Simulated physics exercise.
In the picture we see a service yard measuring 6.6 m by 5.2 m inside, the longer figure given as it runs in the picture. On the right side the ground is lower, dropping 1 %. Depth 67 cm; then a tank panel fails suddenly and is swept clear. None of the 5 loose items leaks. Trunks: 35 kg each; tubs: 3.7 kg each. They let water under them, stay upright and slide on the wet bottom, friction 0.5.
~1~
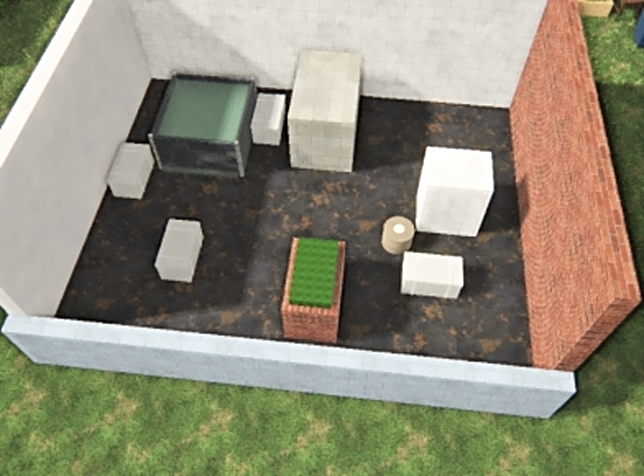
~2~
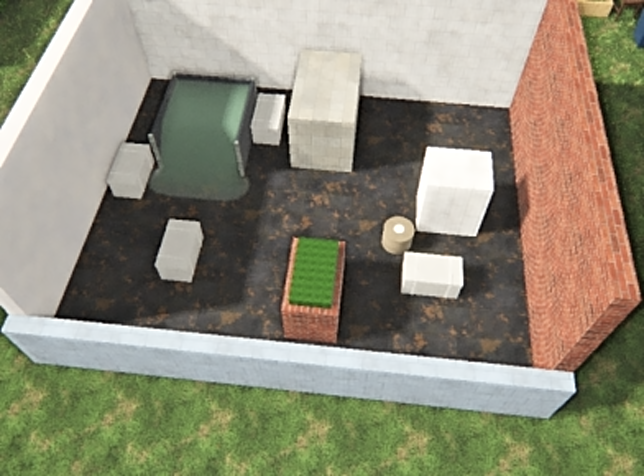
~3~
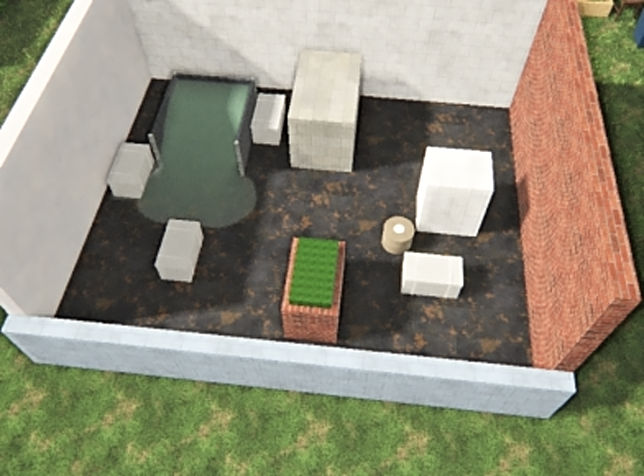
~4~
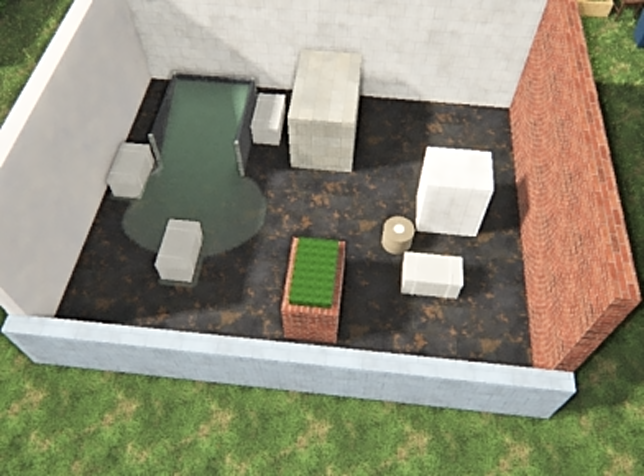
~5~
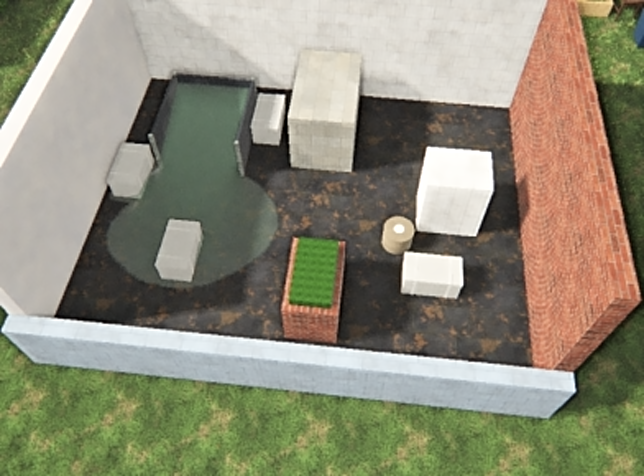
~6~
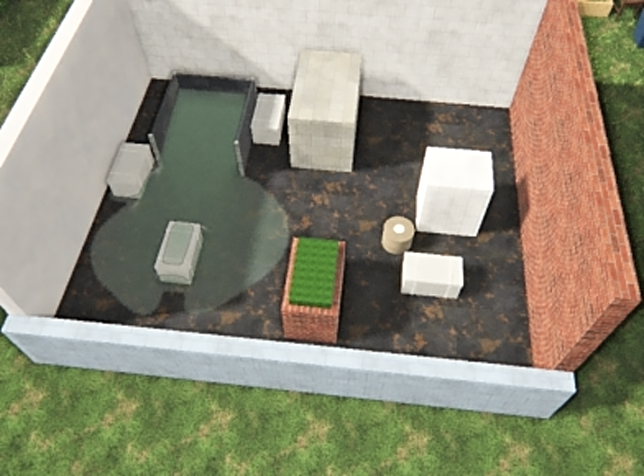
In a walled yard, greenish water pours from a glass tank and spreads around pale blocks.
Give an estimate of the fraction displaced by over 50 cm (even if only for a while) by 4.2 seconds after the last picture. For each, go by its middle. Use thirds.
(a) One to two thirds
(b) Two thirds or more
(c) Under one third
c, under one third.
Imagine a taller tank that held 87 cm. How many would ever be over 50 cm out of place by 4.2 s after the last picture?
The count would be 1.
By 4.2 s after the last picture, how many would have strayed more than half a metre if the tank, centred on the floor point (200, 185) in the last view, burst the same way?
Then the count would be 2.
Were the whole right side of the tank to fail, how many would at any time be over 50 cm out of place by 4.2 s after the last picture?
Result: 3 of them.
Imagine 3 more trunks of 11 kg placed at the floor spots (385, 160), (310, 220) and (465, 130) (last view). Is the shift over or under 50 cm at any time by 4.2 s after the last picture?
Below, above, below.
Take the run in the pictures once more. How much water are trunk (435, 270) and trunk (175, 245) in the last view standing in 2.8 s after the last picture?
2 and 16 cm.
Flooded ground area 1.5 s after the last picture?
Roughly 14 m2 of it is wet.
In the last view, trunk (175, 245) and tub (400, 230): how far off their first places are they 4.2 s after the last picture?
First: 200 cm. Second: 20 cm.
Then, 0.4 s after the last picture 0 of 5 are over 50 cm from their spots; 0 afloat.
Then, 1.5 s after the last picture 1 of 5 are over 50 cm from their spots; 1 afloat.
Then, 2.8 s after the last picture 1 of 5 are over 50 cm from their spots; 1 afloat.
Then, 4.2 s after the last picture 1 of 5 are over 50 cm from their spots, and 1 have been at some point; 0 afloat.
